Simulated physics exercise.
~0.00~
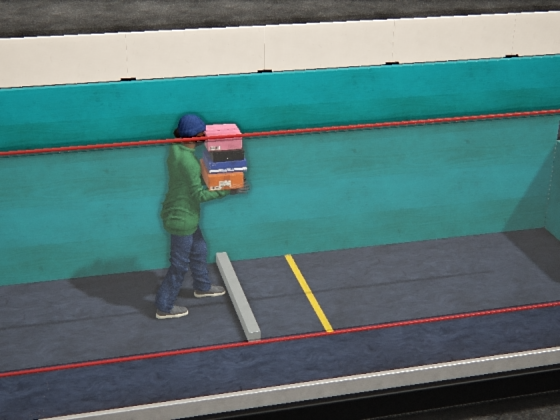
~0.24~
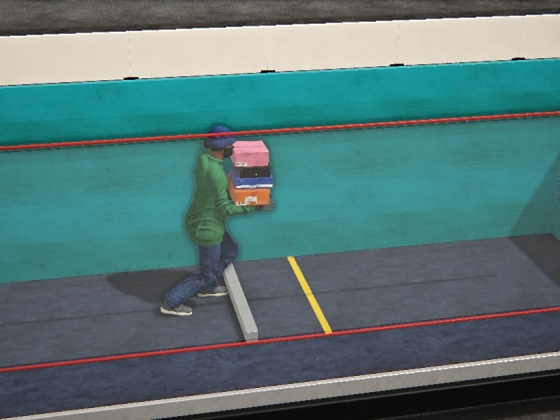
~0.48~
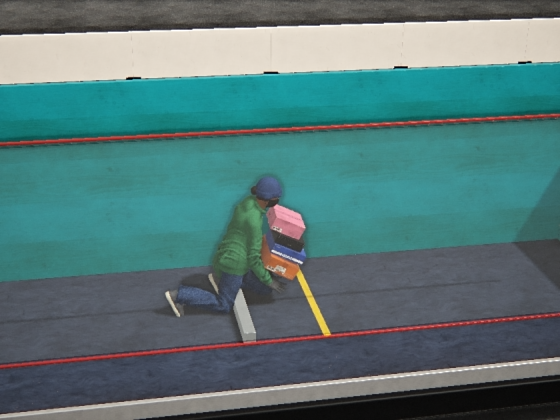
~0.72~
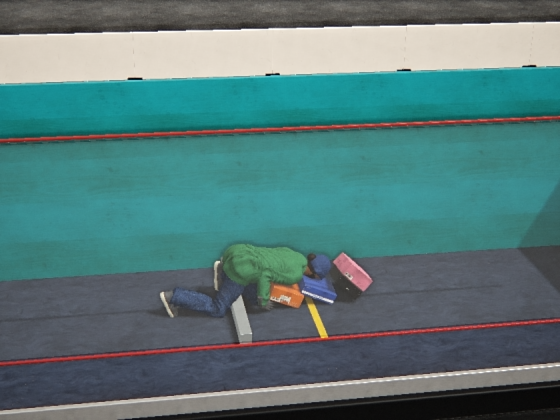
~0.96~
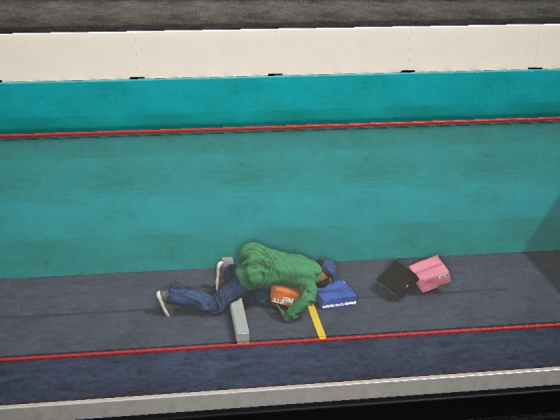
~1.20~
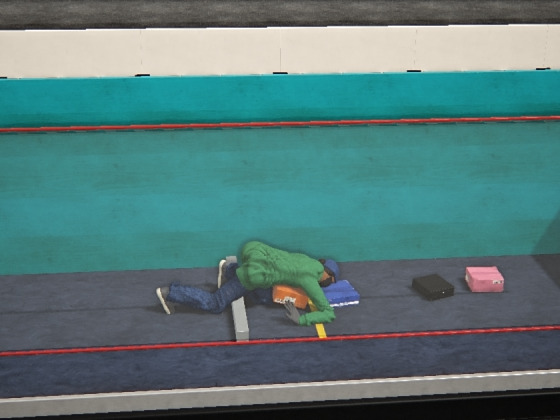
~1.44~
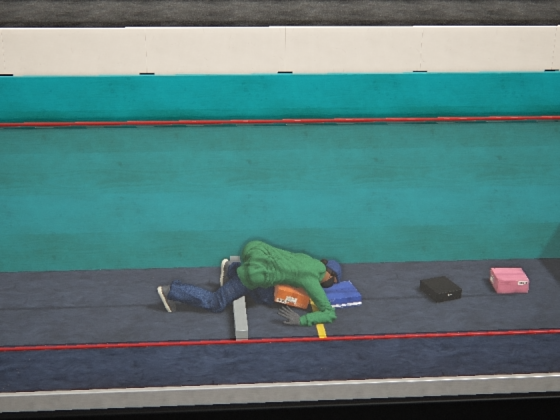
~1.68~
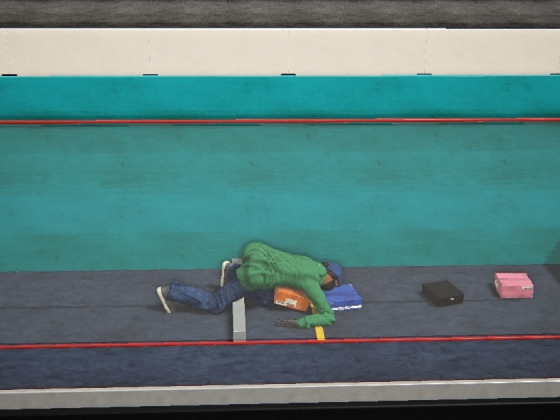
A person in a green top carrying a stack of boxes pitched forward over a low rail and sprawled face down, the pink and black boxes tumbling right past the yellow line, the blue one ending beyond it and the orange one short.
